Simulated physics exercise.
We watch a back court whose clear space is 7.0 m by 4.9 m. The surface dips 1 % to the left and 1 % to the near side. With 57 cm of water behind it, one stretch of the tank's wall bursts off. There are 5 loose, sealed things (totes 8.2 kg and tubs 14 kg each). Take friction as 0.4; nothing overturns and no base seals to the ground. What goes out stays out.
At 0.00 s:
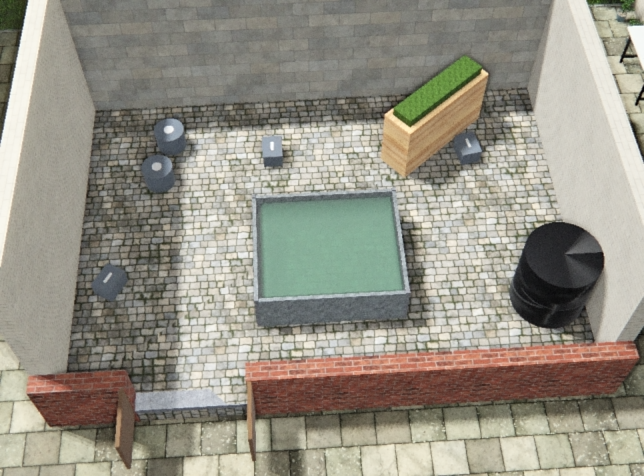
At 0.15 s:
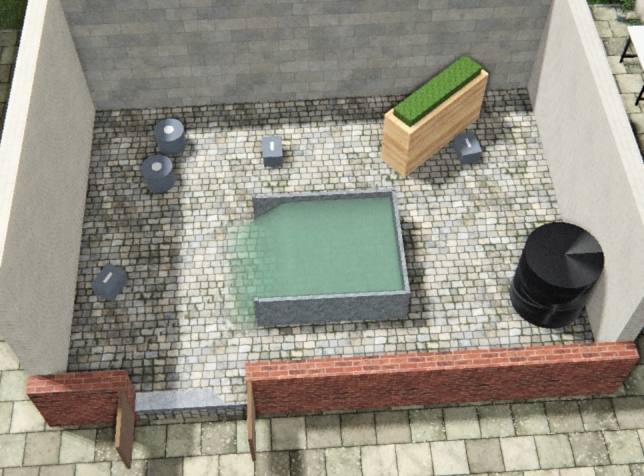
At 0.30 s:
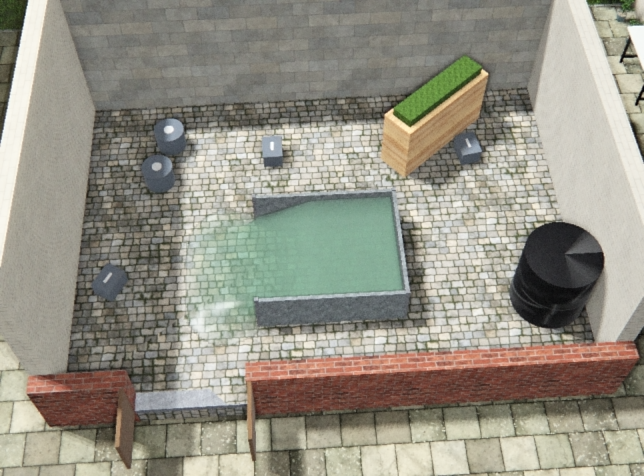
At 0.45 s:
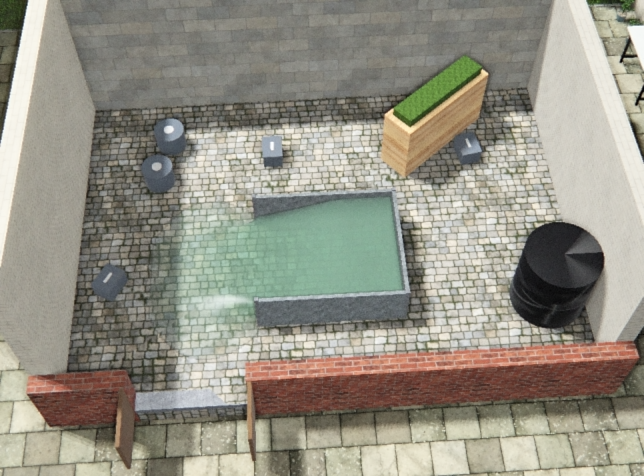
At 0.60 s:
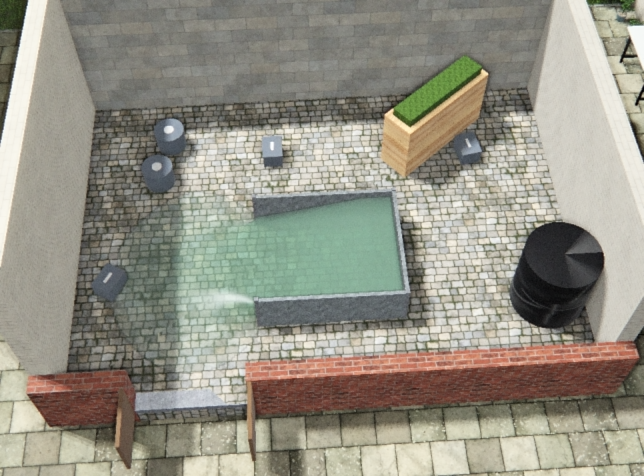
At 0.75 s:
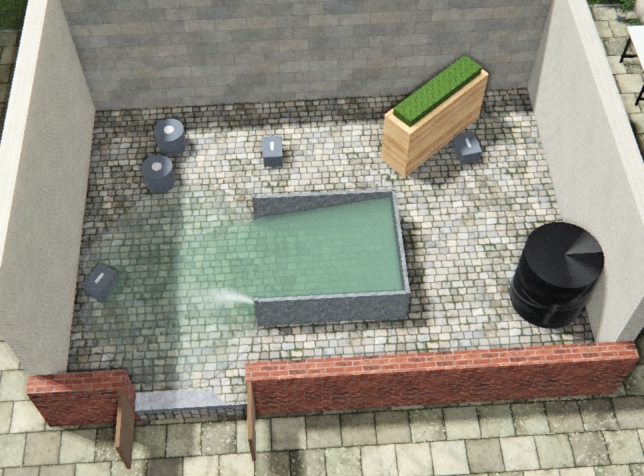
A tank's left wall bursts off, and water spreads left across the paving, nudging one tote.
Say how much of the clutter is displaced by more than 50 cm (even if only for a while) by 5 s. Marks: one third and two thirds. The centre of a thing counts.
That comes to from one to two thirds.
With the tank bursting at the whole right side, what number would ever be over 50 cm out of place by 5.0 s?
In that case 1 of them.
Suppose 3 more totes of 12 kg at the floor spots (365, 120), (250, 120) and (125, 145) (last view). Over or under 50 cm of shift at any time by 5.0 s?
In turn: Short of it, past it, more.
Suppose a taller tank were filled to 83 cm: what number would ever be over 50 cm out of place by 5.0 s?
In that case 4 of them.
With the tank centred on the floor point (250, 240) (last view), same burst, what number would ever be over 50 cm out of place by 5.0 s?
In that case 3 of them.
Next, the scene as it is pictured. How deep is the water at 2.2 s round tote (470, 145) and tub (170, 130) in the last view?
Roughly 0 and 2 cm.
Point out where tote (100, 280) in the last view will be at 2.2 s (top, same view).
Around (80, 251).
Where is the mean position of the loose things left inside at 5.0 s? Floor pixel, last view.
Near (254, 159).
After 1.1 s 0 of 5 are over 50 cm from their spots; 1 afloat.
After 2.2 s 0 of 5 are over 50 cm from their spots; 1 afloat.
After 3.5 s 1 of 5 are over 50 cm from their spots; 1 afloat.
After 5.0 s 3 of 5 are over 50 cm from their spots, and 3 have been at some point; 2 afloat.
